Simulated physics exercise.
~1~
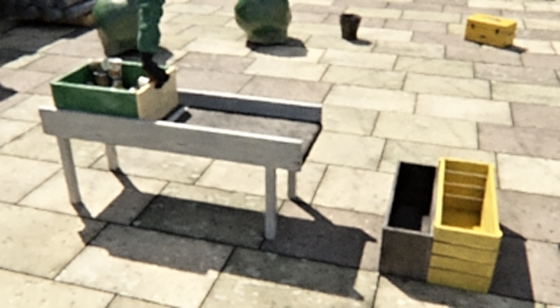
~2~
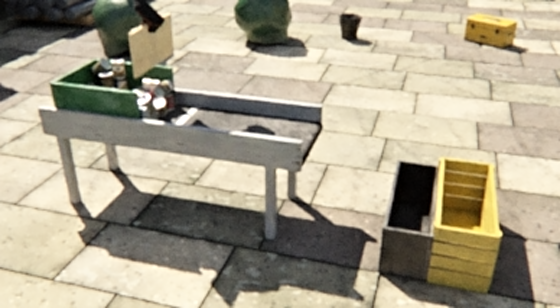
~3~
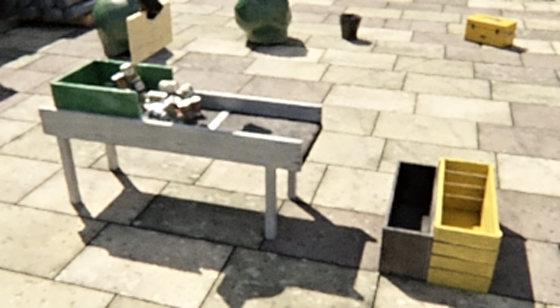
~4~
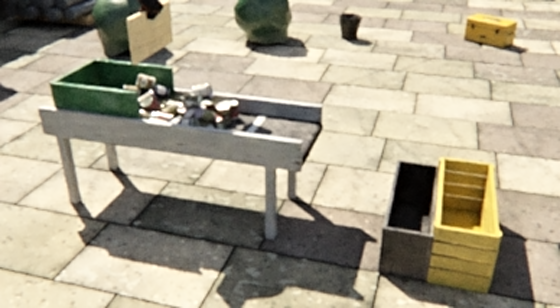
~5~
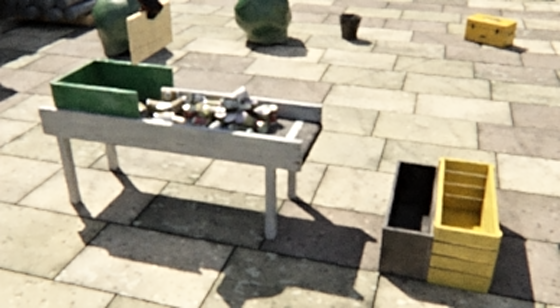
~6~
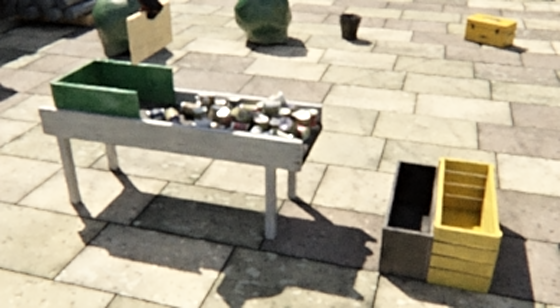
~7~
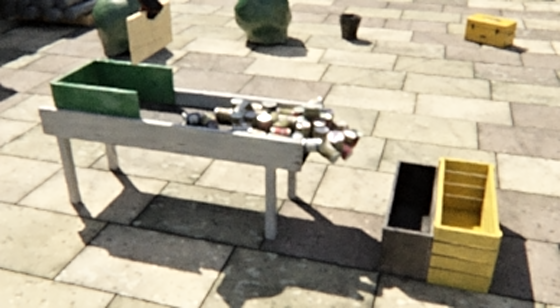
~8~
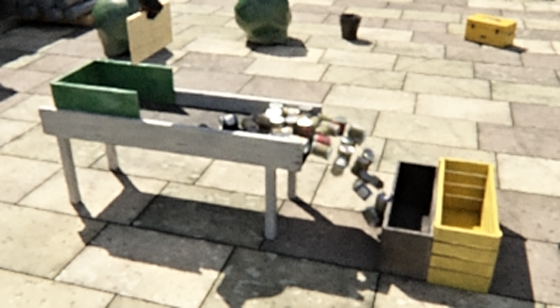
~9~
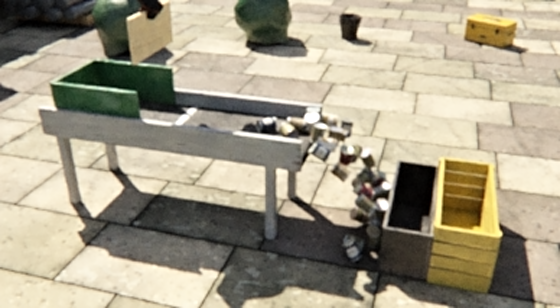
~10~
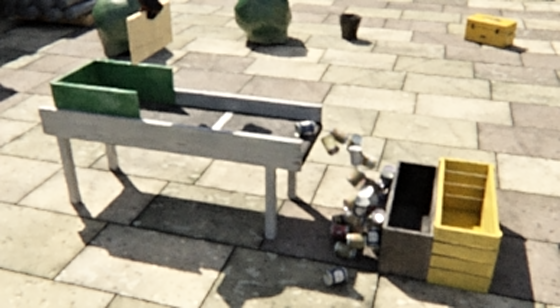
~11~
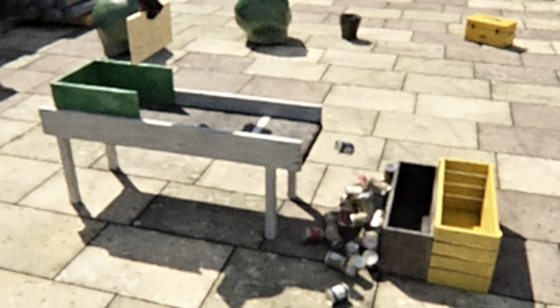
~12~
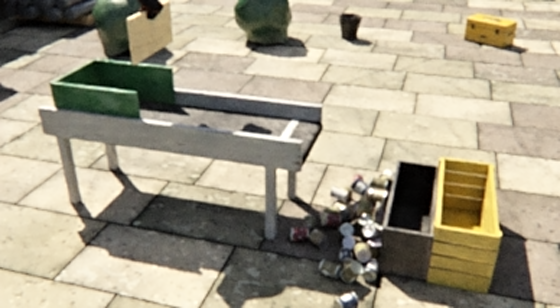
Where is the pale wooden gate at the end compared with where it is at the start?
At the start the gate stands upright at the right side of the green pen, closing it off, and at the end it is held up above the pen, still upright, leaving the way onto the belt open.
To begin with, a pile of small tins sits in a green pen at the left end of a grey, table-like belt, closed off by a pale wooden gate. A hand in a green sleeve pulls the gate up, and the belt carries the tins to the right, spreading them into a loose, tumbling stream. They spill off the right end and drop towards a long black box with a yellow tub beyond it. The tins fall short, piling up on the paving against the near side of the black box. At the end the belt is bare, and both containers stand where they were.
